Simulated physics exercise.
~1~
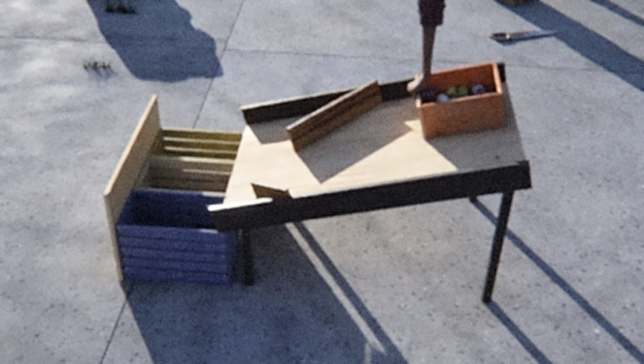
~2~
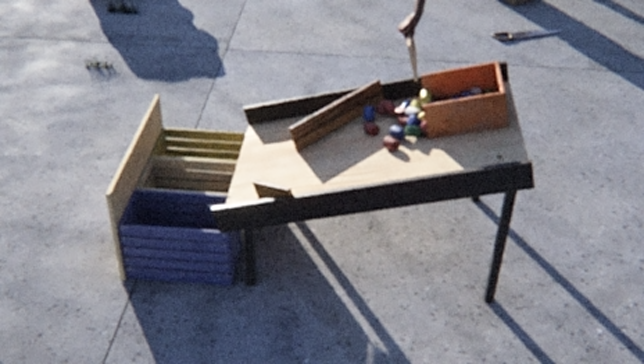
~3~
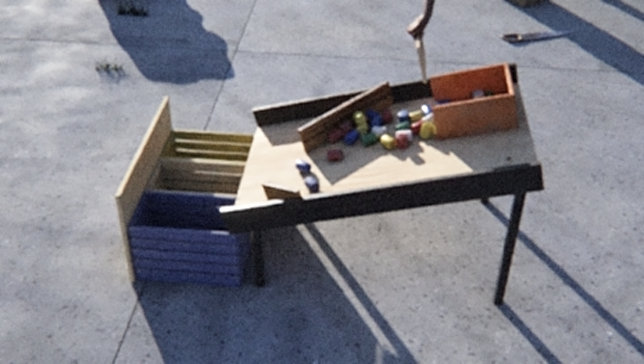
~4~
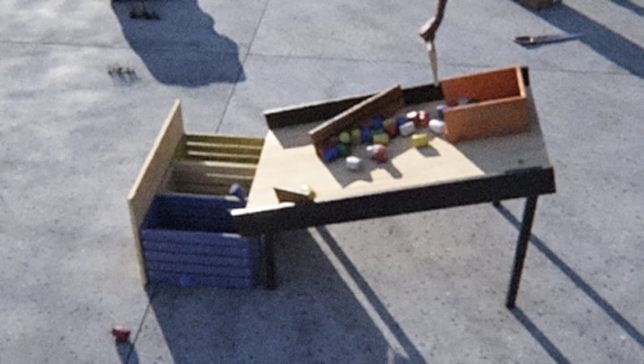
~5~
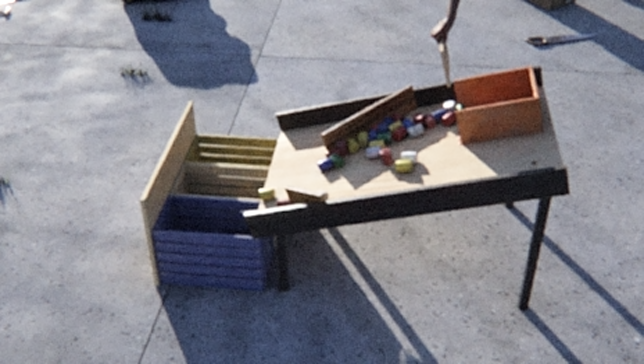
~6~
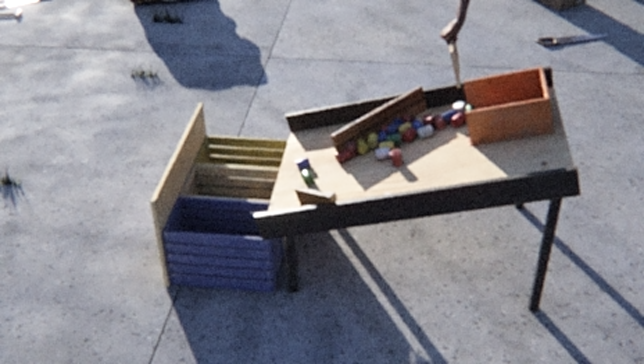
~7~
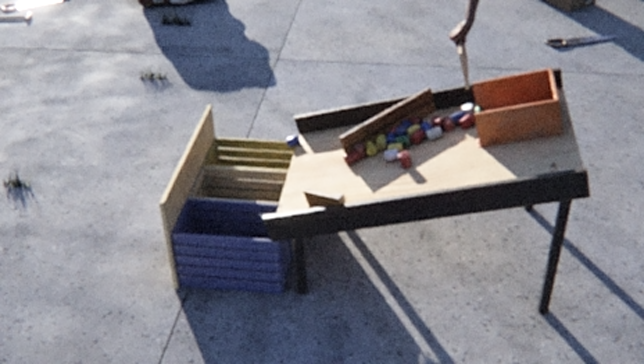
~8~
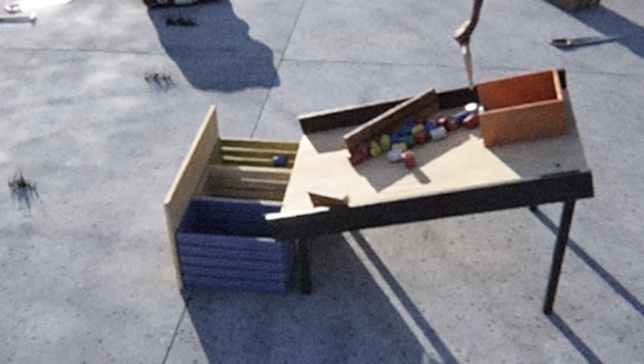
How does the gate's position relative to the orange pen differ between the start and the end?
At the start the gate is down at the left end of the orange pen, by the load. At the end it is held up clear of the pen's open end, leaving the way out onto the slope open.
We see a hand lift a gate from the orange pen on a tilted table, and colourful little jars spill down the slope. Most bunch up against an angled board, while a few slide on towards the tubs and blue bin, leaving the cluster resting on the table.
